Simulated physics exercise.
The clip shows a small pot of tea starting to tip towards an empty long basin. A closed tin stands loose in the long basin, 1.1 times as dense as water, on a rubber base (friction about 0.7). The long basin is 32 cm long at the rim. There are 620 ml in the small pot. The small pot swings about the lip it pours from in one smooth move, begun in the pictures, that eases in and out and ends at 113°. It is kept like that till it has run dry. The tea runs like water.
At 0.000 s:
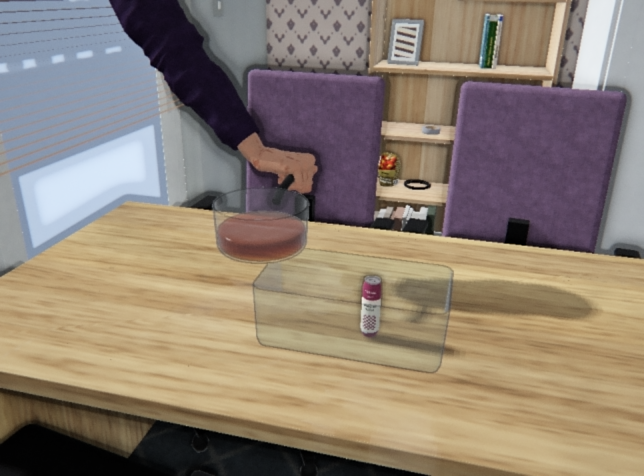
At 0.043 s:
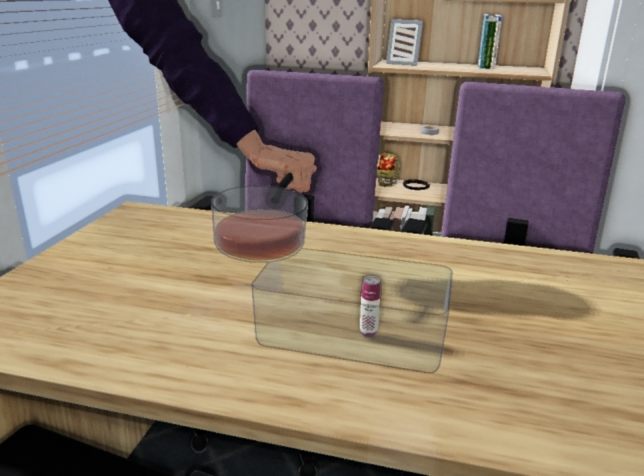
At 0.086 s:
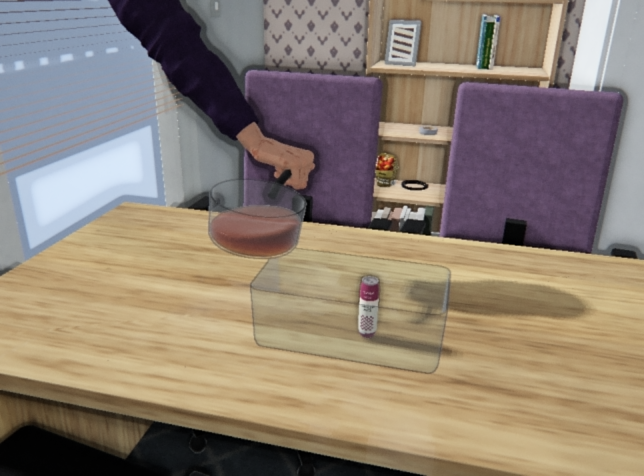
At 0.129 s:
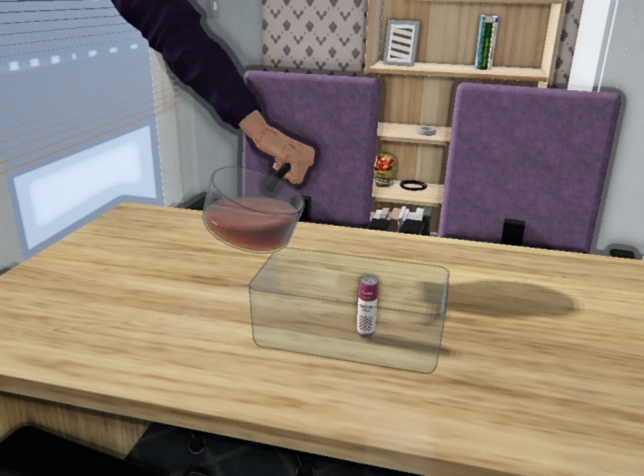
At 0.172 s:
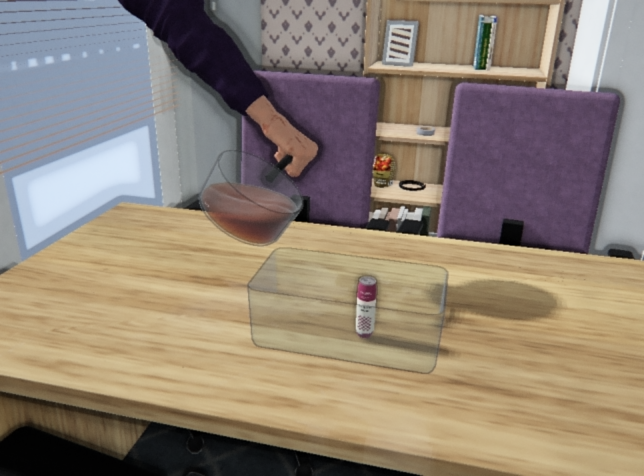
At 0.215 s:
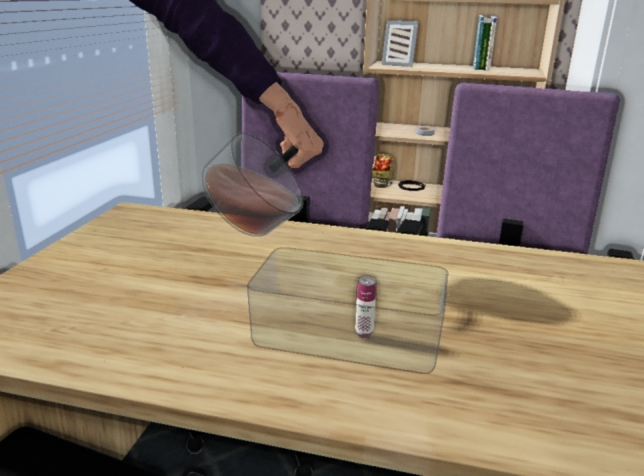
A hand in a dark purple sleeve holds a clear round pot of reddish tea above a pale wooden table, seen from slightly above in a room with two purple chairs and a shelf behind. Below it to the right, a small dark-pink and white container stands inside a clear, long basin. The pot starts level, then tilts smoothly and increasingly steeply rightward, its left side rising as the tea slants inside.
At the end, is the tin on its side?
The tin goes over.
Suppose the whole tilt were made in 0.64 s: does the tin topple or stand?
Then it topples.
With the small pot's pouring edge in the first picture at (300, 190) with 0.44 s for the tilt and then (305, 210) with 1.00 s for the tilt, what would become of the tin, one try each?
First it goes over; then it falls.
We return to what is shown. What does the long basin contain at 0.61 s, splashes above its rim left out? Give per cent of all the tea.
Some 82 per cent.
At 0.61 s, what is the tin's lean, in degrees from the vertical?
It is at some 10°.
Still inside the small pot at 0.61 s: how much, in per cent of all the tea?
About 4 per cent.
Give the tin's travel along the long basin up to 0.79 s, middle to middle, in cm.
Some 7 cm.
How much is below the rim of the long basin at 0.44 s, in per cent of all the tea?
Near 2 in a hundred.
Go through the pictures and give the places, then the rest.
It leans 0°; its right rim is at (306, 209); the tea meets the walls at (222, 220) and (305, 230); the long basin's rim runs from (267, 266) to (451, 290); the tin's top is at (373, 282), in the first frame.
It leans 2°; its right rim is at (305, 209); the tea meets the walls at (220, 219) and (303, 228), in the second frame.
It leans 9°; its right rim is at (303, 209); the tea meets the walls at (216, 215) and (300, 222), in the third frame.
It leans 19°; its right rim is at (302, 210); the tea meets the walls at (210, 203) and (298, 215), in the fourth frame.
It leans 32°; its right rim is at (300, 210); the tea meets the walls at (207, 186) and (297, 209), in the fifth frame.
It leans 47°; its right rim is at (299, 210); the tea meets the walls at (211, 165) and (295, 202), in the sixth frame.
Then, 0.44 s in, the tilt is 111° and 40 per cent is still to pour; the tin stands where it began.
Then, 0.61 s in, the tilt is 113° and 4 per cent is still to pour; the tin leans 9°.
Then, 0.79 s in, the tilt is 113° and 0 per cent is still to pour; the tin lies on its side.
Then, 0.98 s in, the tilt is 113° and 0 per cent is still to pour; the tin lies on its side.
Finally, the tin lies on its side.
